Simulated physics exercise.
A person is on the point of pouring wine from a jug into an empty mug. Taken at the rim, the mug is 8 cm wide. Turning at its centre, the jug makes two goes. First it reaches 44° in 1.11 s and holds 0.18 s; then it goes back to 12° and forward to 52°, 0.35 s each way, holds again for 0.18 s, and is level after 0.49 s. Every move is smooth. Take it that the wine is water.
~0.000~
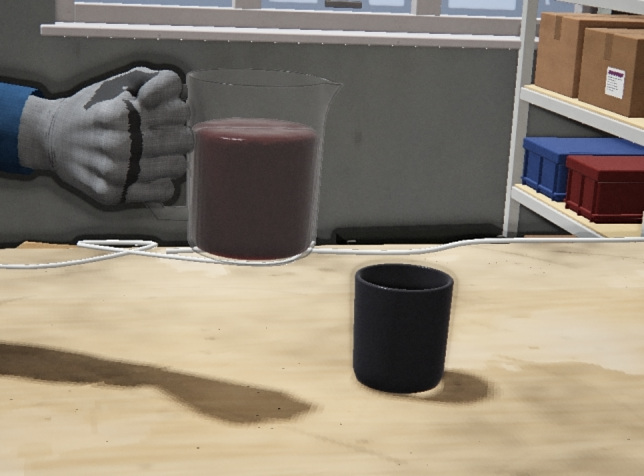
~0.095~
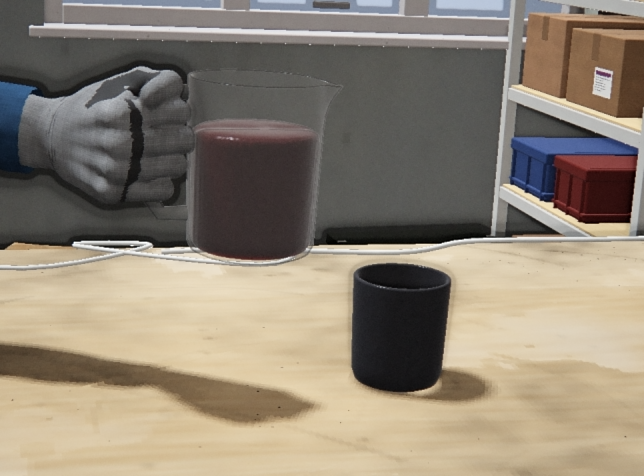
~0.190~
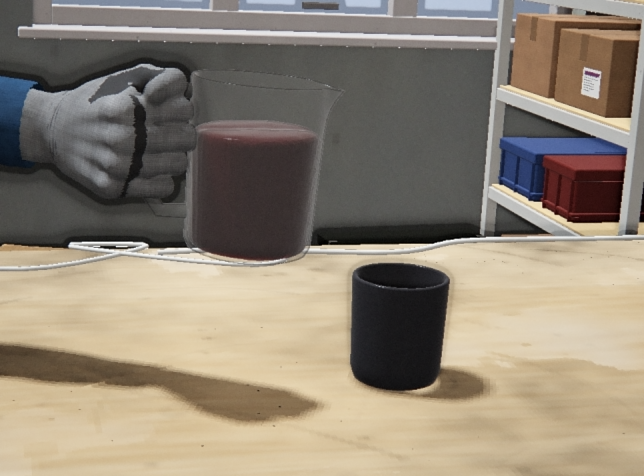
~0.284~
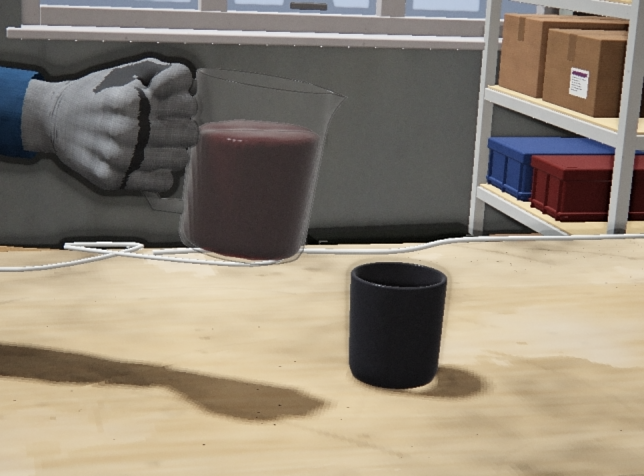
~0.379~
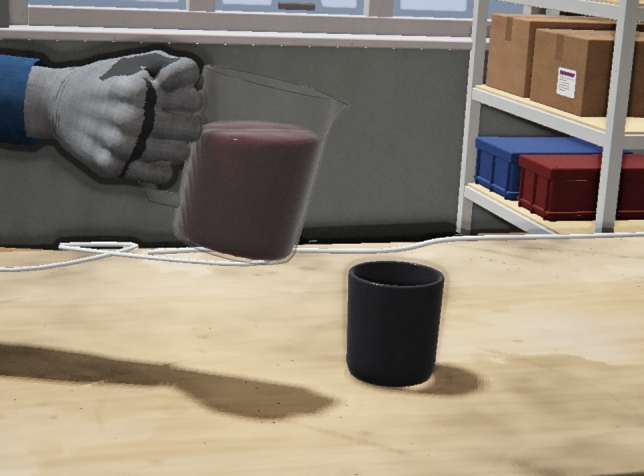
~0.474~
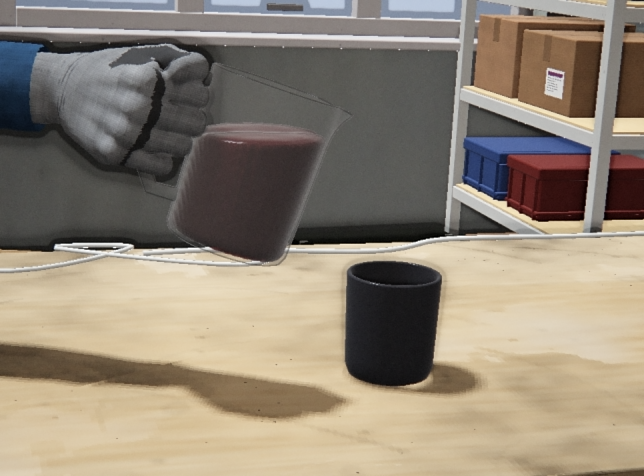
A gloved hand gradually tilts a clear jug of dark red liquid rightward beside a black mug on a wooden table.
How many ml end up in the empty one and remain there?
Roughly 135 ml.
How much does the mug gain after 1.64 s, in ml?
Around 80 ml.
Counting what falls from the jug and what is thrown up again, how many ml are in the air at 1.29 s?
Around 20 ml, I reckon.
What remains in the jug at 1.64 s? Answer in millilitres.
Reading: Roughly 730 ml.
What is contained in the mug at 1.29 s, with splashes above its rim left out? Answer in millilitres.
Close to 30 ml.
Then, 1.29 s in, the tilt is 44° and the mug has 30 ml, the jug 740 ml, and 0 ml is on the table.
Then, 1.64 s in, the tilt is 12° and the mug has 55 ml, the jug 725 ml, and 0 ml is on the table.
Then, 2.17 s in, the tilt is 52° and the mug has 80 ml, the jug 675 ml, and 5 ml is on the table.
Then, 2.52 s in, the tilt is 10° and the mug has 135 ml, the jug 645 ml, and 5 ml is on the table.
Finally, the mug has 135 ml, the jug 645 ml, and 5 ml is on the table.
